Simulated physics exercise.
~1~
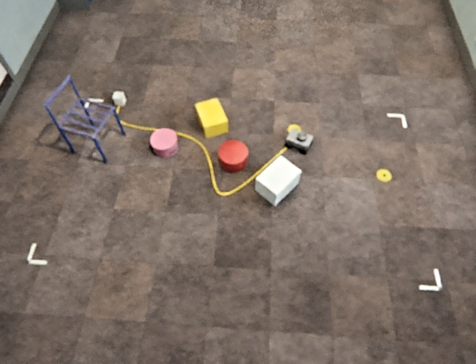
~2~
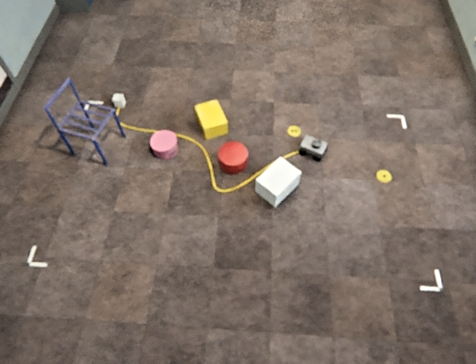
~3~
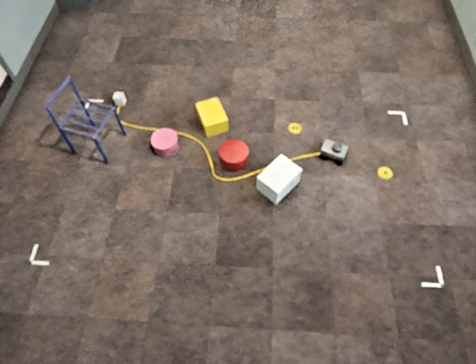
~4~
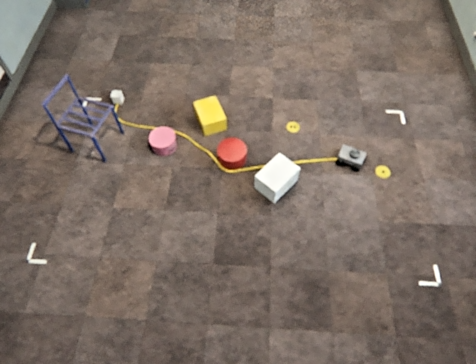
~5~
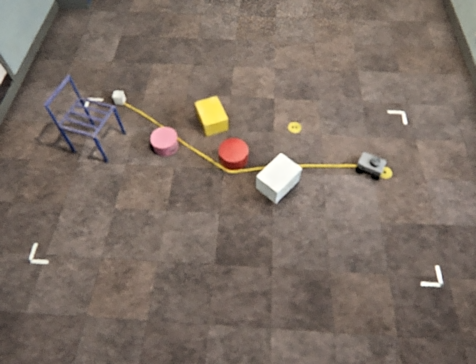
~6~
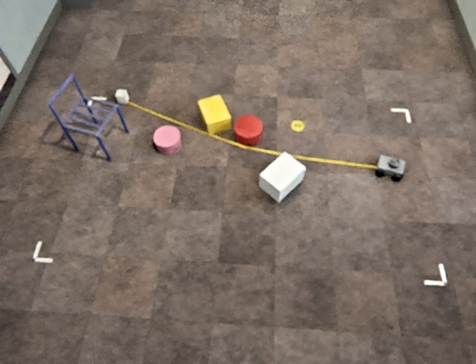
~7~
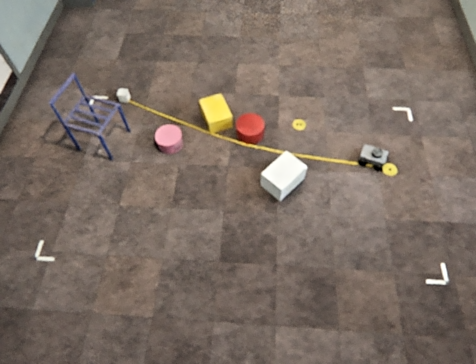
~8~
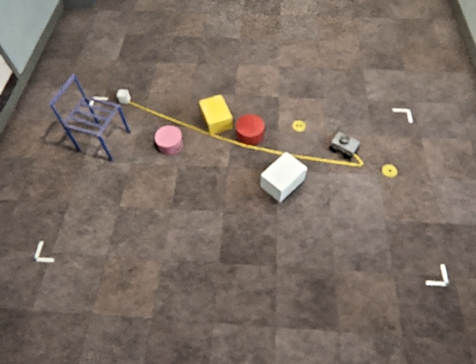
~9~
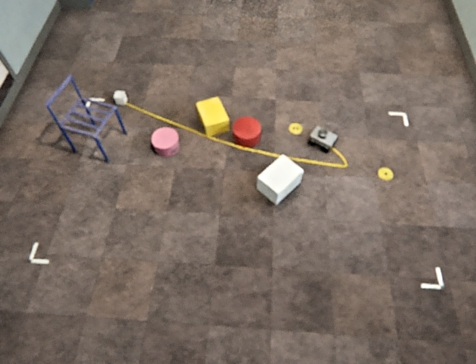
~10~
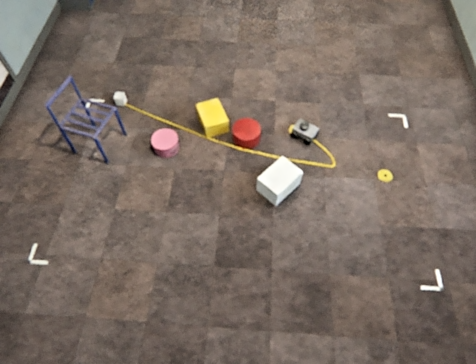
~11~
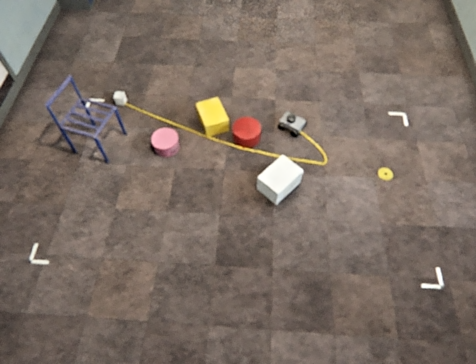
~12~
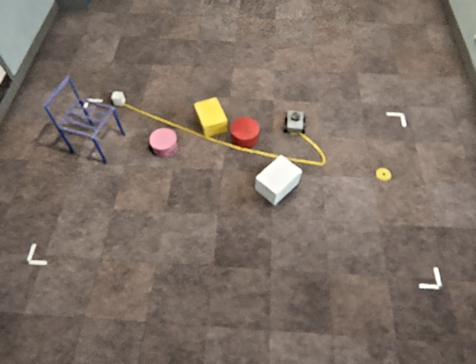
On a hallway floor, a corded cart rolls right, shifting a red tub, then returns left.
